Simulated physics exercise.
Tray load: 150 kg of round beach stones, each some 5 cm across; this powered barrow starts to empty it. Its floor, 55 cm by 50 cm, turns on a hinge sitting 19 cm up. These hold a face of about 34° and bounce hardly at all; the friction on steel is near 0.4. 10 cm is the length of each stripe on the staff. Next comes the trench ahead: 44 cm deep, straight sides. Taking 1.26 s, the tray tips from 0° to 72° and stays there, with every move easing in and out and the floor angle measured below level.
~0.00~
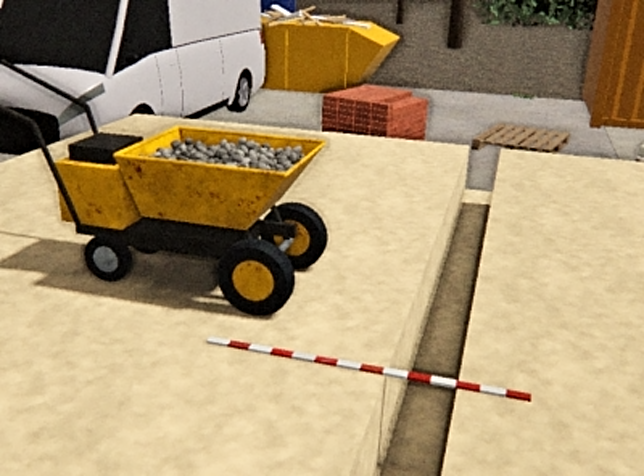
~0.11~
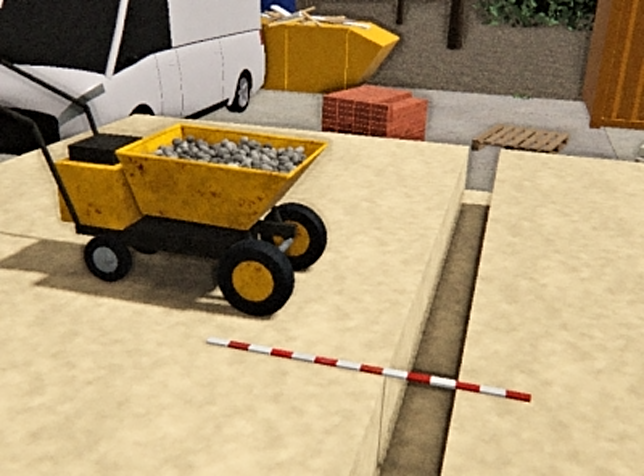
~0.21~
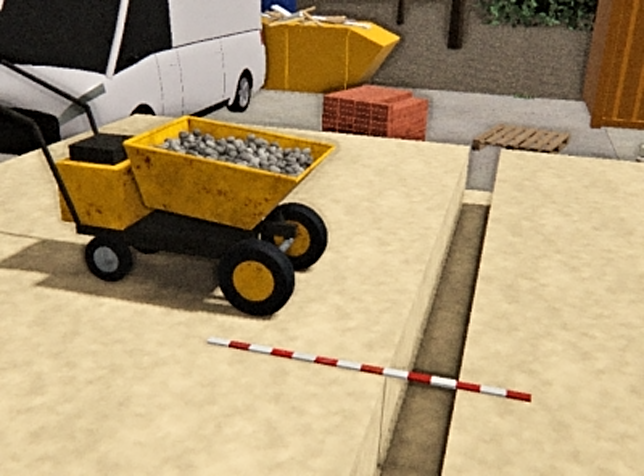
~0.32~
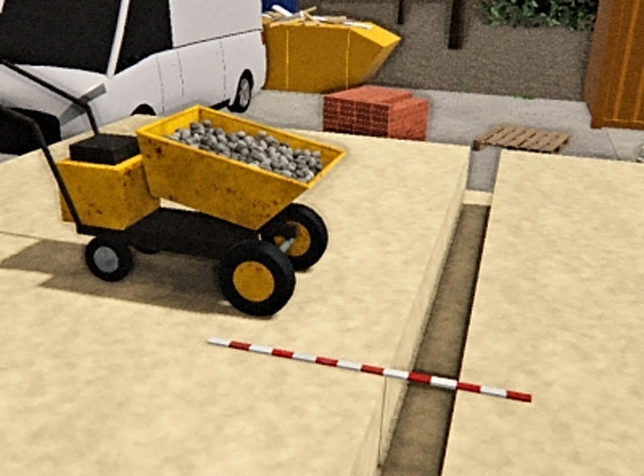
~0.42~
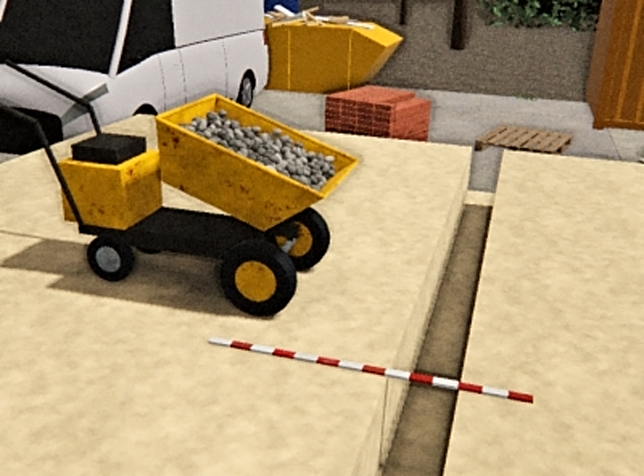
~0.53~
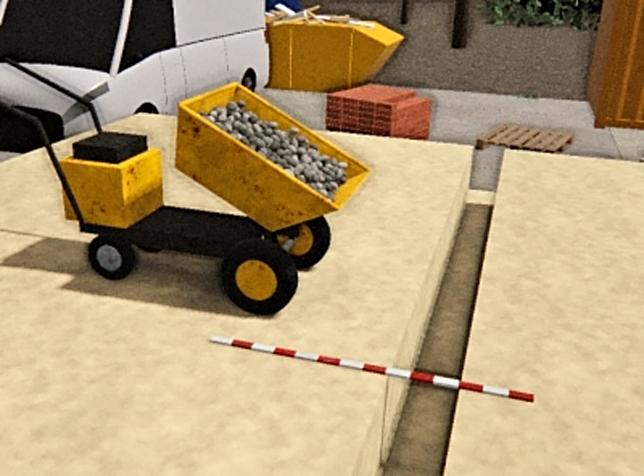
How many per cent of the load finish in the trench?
About 95 per cent.
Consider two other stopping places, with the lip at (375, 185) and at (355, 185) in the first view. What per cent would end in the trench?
First spot about 20, second spot about 40 per cent.
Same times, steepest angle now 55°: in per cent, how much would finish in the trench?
About 45%.
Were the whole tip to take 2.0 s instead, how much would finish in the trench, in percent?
Roughly 95% would finish there.
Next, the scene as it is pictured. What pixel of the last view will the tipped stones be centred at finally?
Around (435, 371).
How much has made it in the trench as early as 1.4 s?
By that point it's something like 45 in a hundred.
After 0.9 s the floor is at 60°; 100 % in the tray; the foremost stones are at (387, 248).
After 1.4 s the floor is at 72°; 50 % in the tray, 7 % short of the trench, 43 % in the trench; the foremost stones are at (463, 359).
After 1.7 s the floor is at 72°; 19 % in the tray, 8 % short of the trench, 72 % in the trench; the foremost stones are at (493, 364).
After 3.7 s the floor is at 72°; 0 % in the tray, 5 % short of the trench, 95 % in the trench; the foremost stones are at (514, 369).
